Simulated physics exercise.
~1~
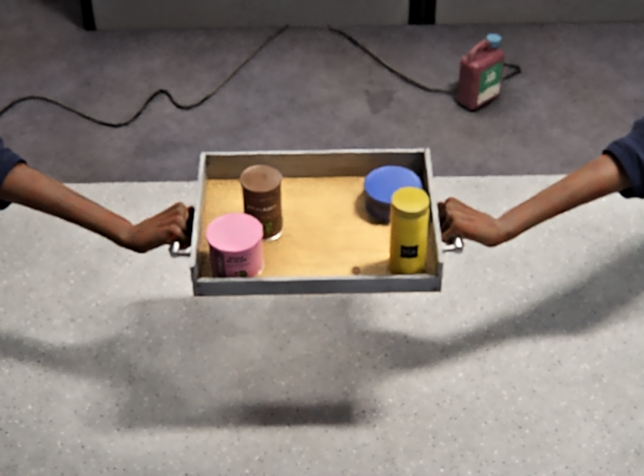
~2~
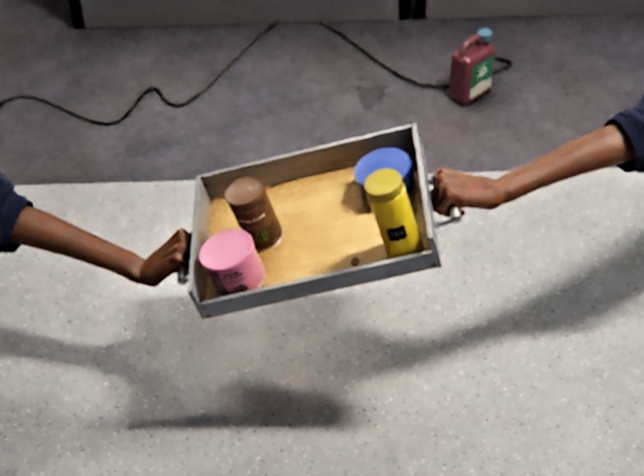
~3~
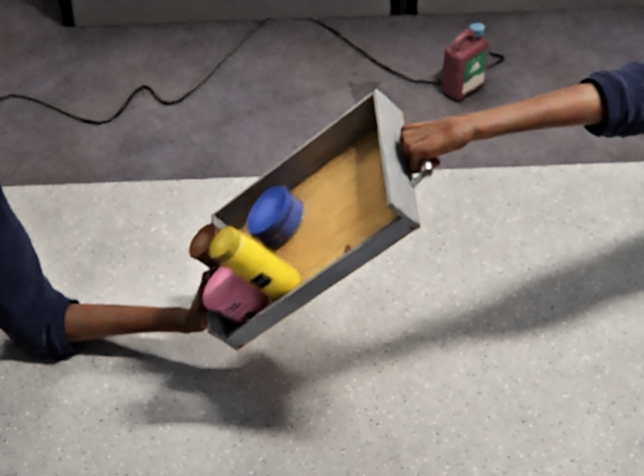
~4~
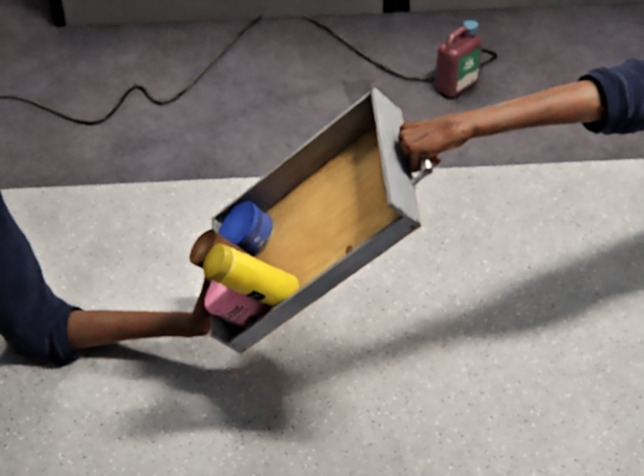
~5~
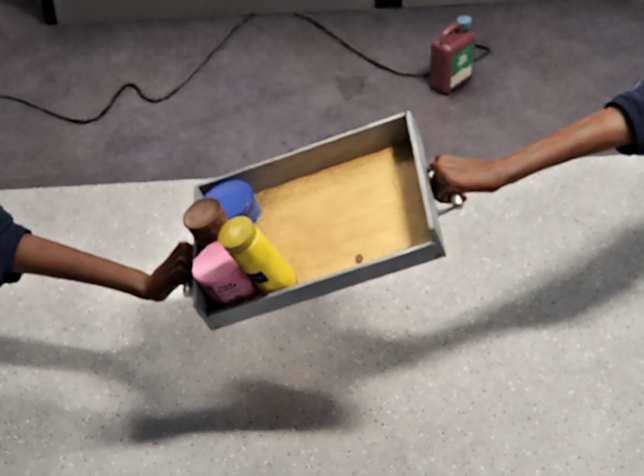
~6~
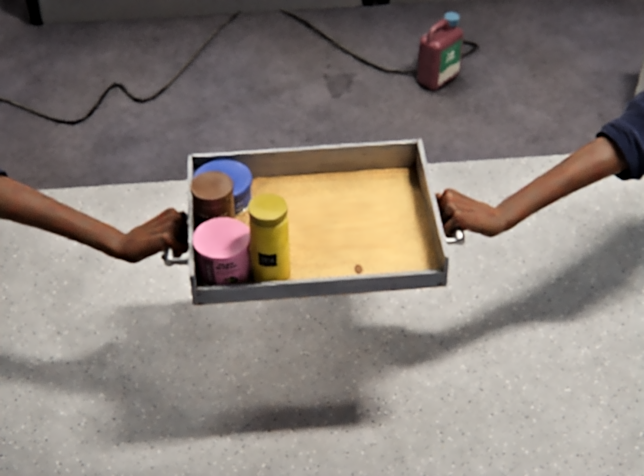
Two hands tilt a tray left, its containers bunch at that side, and it levels.
